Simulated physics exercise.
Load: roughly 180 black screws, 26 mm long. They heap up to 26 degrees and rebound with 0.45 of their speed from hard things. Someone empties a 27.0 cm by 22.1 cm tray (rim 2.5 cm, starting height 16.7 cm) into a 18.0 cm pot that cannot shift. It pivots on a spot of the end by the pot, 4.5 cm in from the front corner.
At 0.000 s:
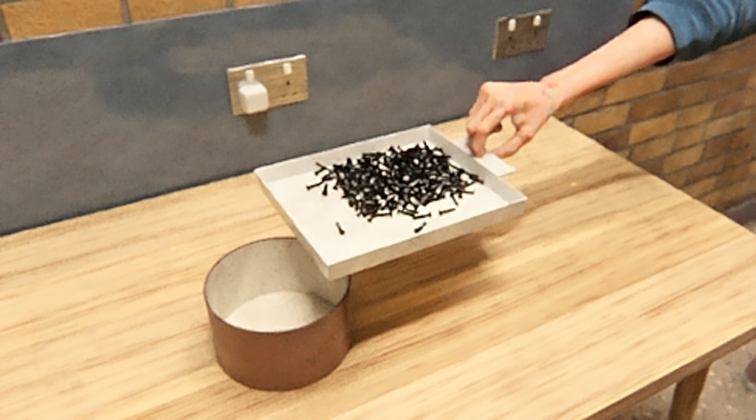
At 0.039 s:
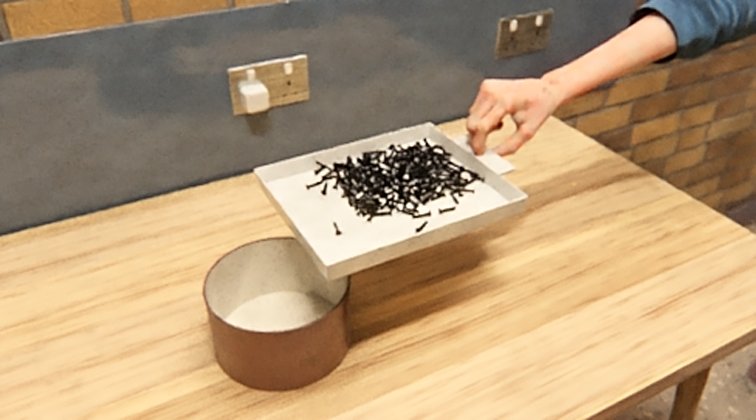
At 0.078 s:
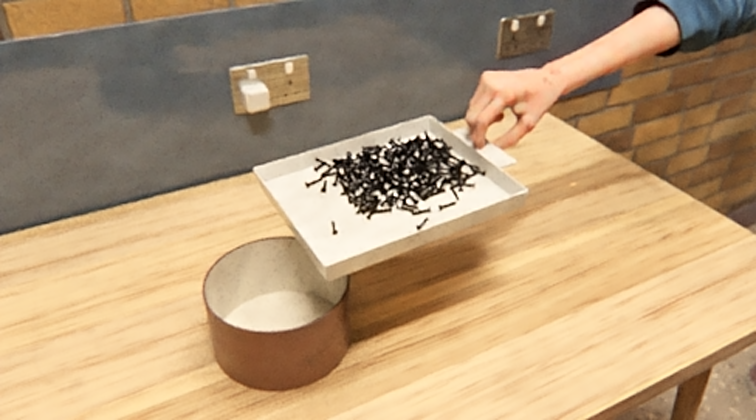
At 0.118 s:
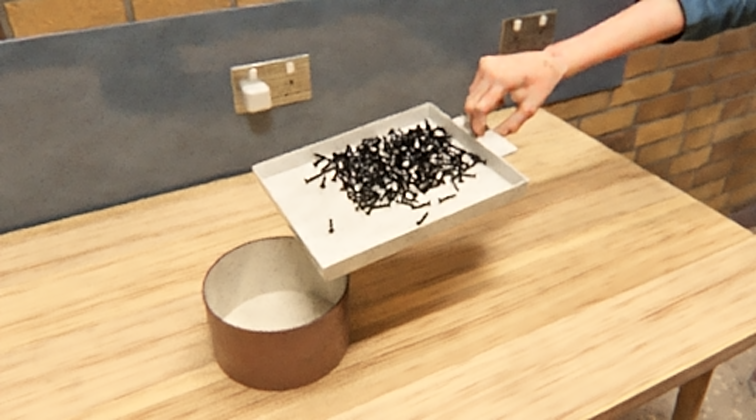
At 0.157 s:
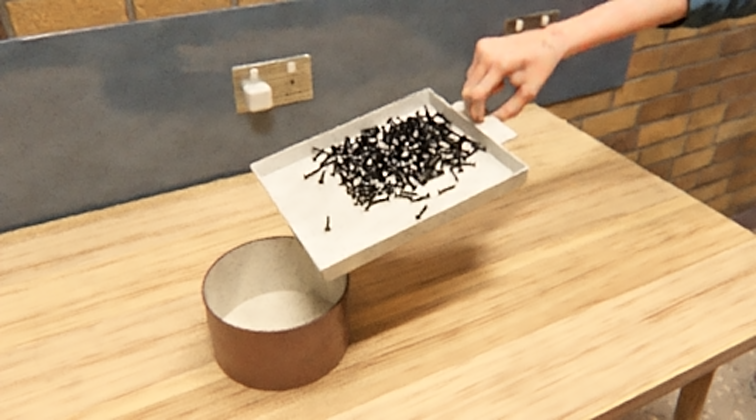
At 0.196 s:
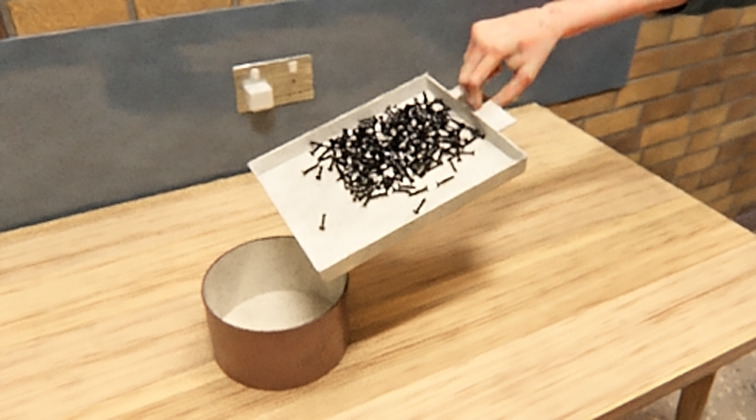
The footage shows a hand gripping the right end of a pale tray of black screws above a wooden table, then raising that end so the tray slants down toward a round brown pot at left.
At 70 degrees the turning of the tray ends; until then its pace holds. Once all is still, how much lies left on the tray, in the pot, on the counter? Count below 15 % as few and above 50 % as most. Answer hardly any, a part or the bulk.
Tray a part, pot a part, counter a part.
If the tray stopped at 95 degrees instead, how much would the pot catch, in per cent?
It would be near 55 per cent.
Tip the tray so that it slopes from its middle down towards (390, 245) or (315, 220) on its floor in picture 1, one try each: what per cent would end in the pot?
About 0 and 45 per cent.
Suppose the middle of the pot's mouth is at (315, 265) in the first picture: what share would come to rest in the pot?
About 5 per cent.
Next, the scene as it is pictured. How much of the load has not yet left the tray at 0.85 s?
Some 40 per cent of the load.
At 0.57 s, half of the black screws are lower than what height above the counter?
About 22 cm.
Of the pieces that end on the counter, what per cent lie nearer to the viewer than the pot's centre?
About 90 per cent.
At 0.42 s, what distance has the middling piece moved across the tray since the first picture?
Roughly 3 cm.
After 0.42 s, tilt 43 degrees; the tray holds 100 %, the pot 0 %.
Then, at 0.57 s, tilt 61 degrees; the tray holds 100 %, the pot 0 %.
After 0.85 s, tilt 70 degrees; the tray holds 40 %, the pot 30 %.
By 2.0 s all is still; tray 30 %, pot 40 %, counter 30 %.
